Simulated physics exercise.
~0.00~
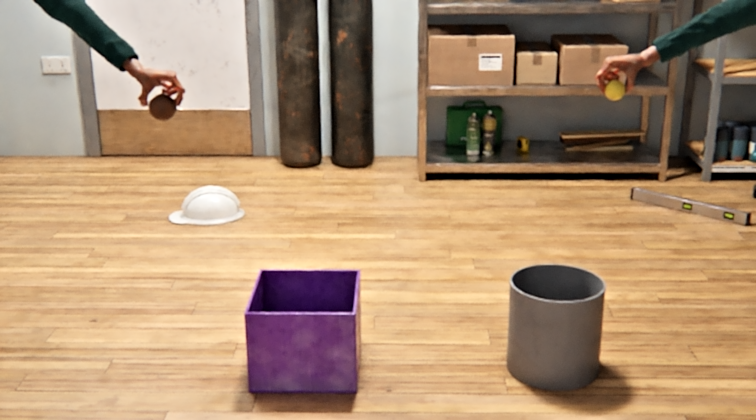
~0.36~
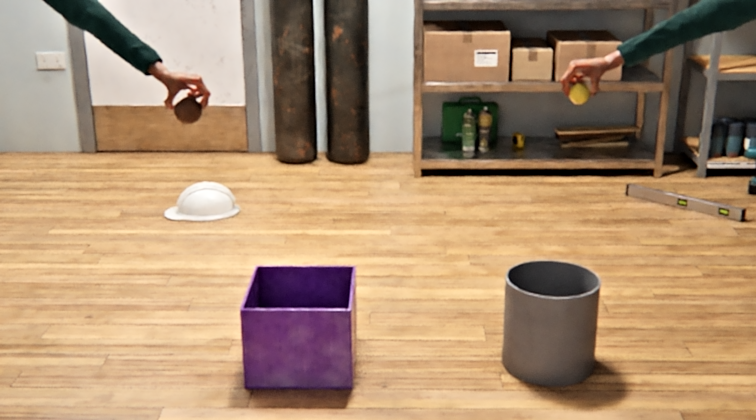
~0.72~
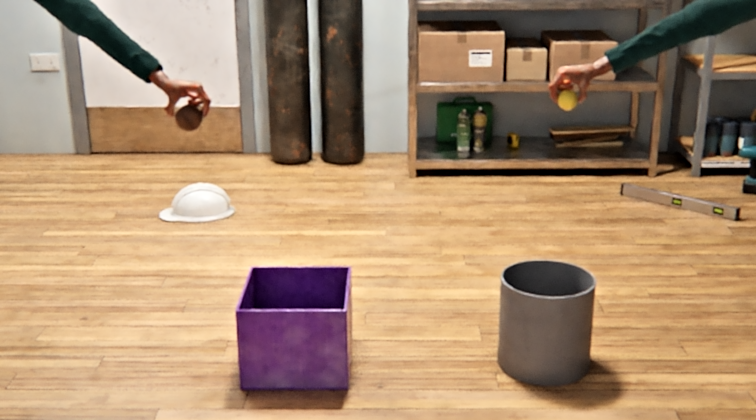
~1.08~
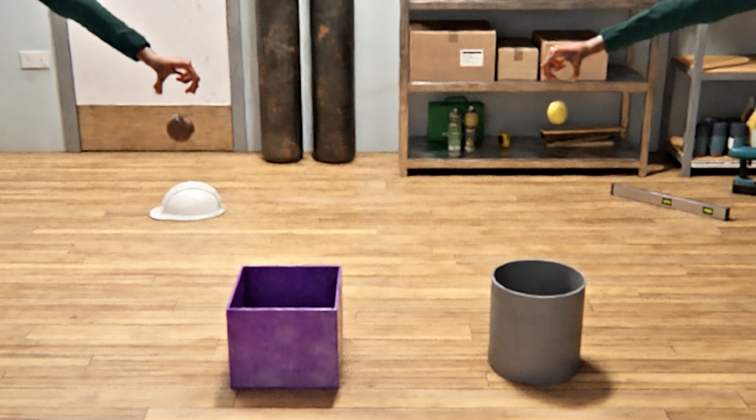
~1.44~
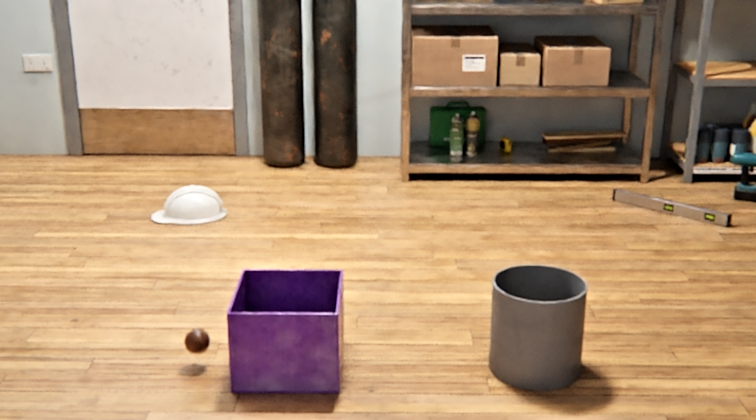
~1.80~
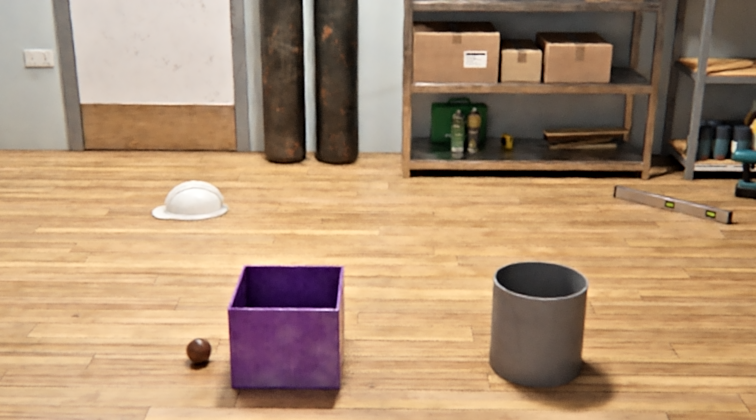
The clip opens on a workshop with a wooden floor, where a purple square container stands at left and a gray cylindrical bucket at right. Two hands in green sleeves reach in from either side, the left holding a small dark brown ball-like onion and the right a yellow lemon. Both move inward above the containers, then the fingers open and the two things fall. The lemon drops into the gray bucket and is lost from sight. The brown onion misses the purple container and ends up on the floor just left of it.
